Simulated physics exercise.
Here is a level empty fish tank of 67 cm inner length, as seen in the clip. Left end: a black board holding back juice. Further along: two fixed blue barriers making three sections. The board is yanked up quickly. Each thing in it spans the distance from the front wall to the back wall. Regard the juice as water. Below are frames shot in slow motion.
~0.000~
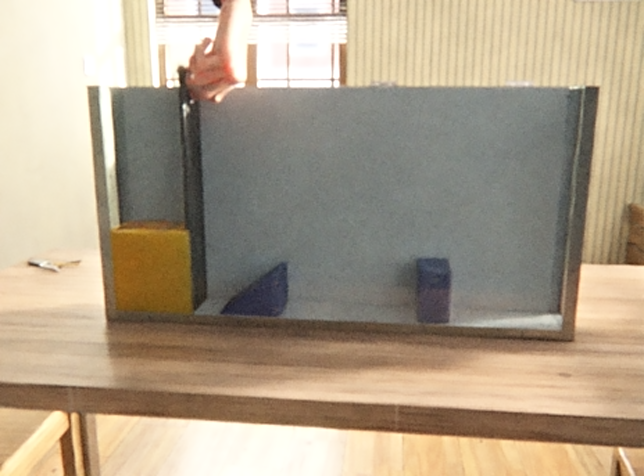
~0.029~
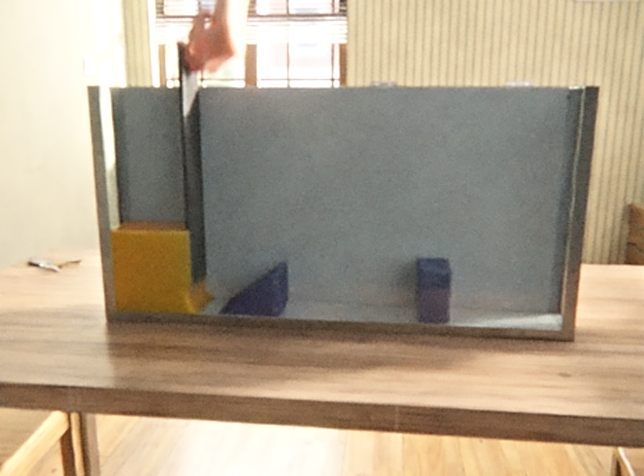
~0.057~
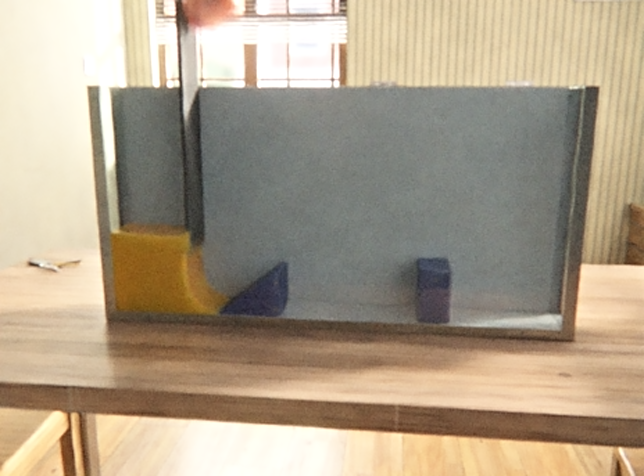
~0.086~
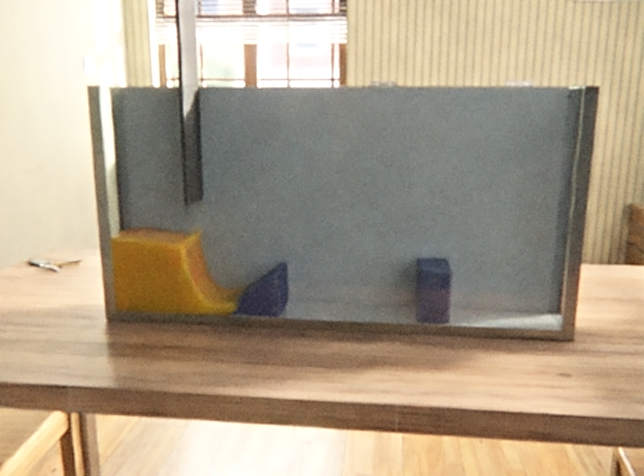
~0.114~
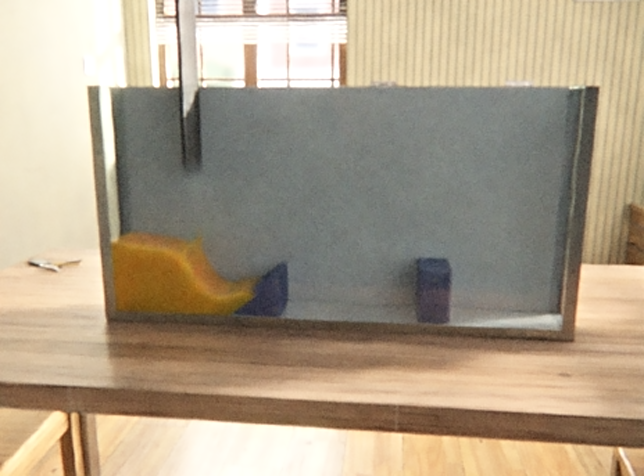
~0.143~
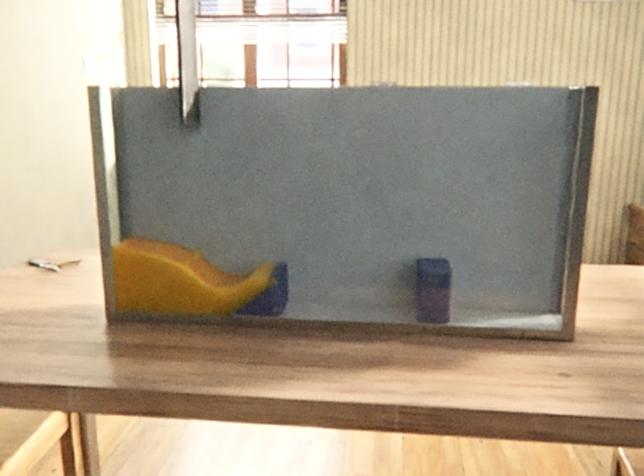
A hand pulled a dark board up out of a clear tank, and the orange-yellow liquid behind it slumped, spread right along the bottom and ran up the slope of a blue wedge.
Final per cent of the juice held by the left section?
Close to 66 per cent.
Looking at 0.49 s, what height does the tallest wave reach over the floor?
Roughly 7.5 centimetres.
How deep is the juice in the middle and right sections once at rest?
The first one ends at 2.5 cm and the second at 0.0 cm.
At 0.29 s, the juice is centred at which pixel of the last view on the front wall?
Near (206, 285).
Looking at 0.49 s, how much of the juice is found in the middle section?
Share: Around 30 %.
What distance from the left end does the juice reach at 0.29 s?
It has got out to near 38 cm from the left end.
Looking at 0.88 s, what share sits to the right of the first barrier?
Roughly 30 percent.
By 0.29 s 83 per cent is still short of the first barrier, 0 is over the second.
By 0.49 s 70 per cent is still short of the first barrier, 0 is over the second.
By 0.88 s 69 per cent is still short of the first barrier, 0 is over the second.
At rest it is 66 per cent left, 34 middle, 0 right.
